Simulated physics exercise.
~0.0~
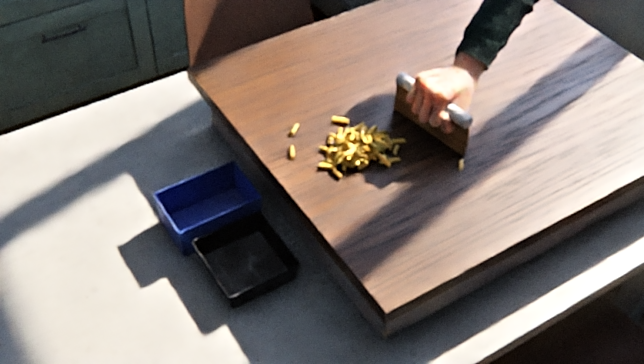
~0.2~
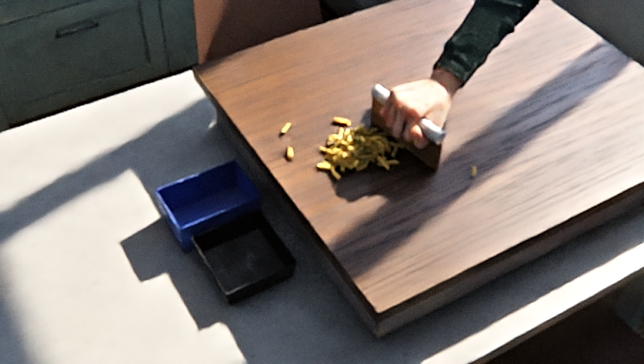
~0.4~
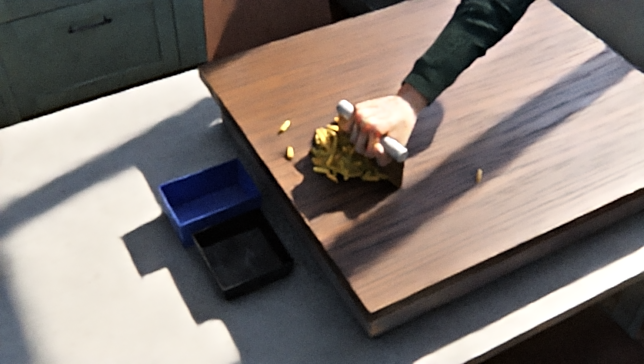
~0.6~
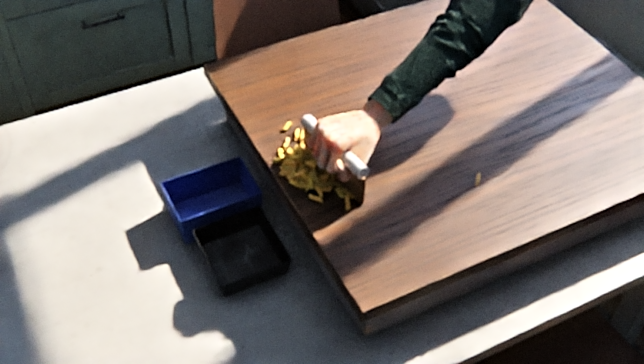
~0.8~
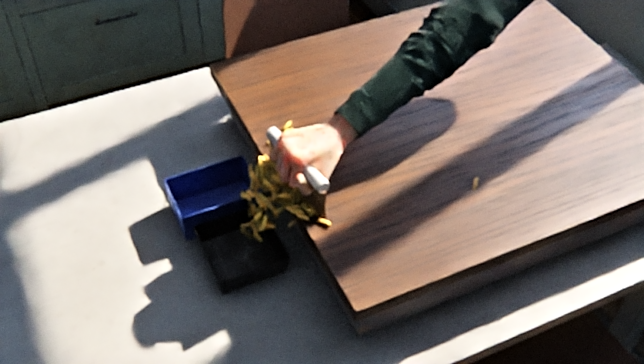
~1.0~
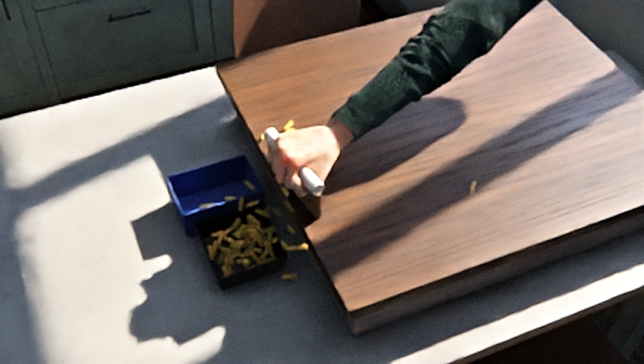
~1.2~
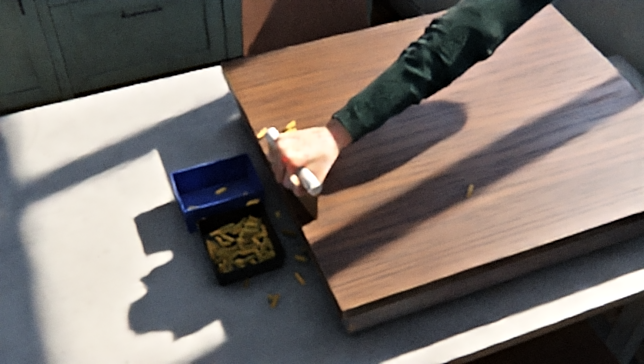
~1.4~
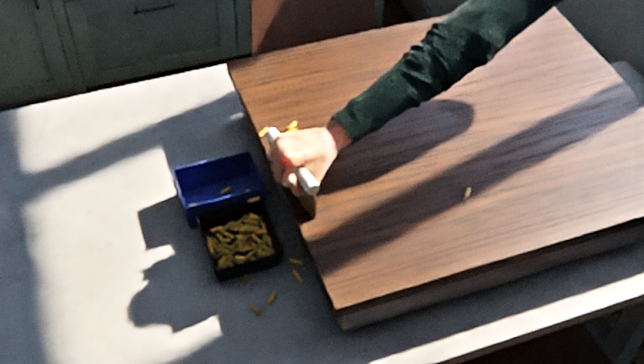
Hand with scraper pushing a pile of dry pasta off a wooden board, most landing in a black tin, some scattering nearby.
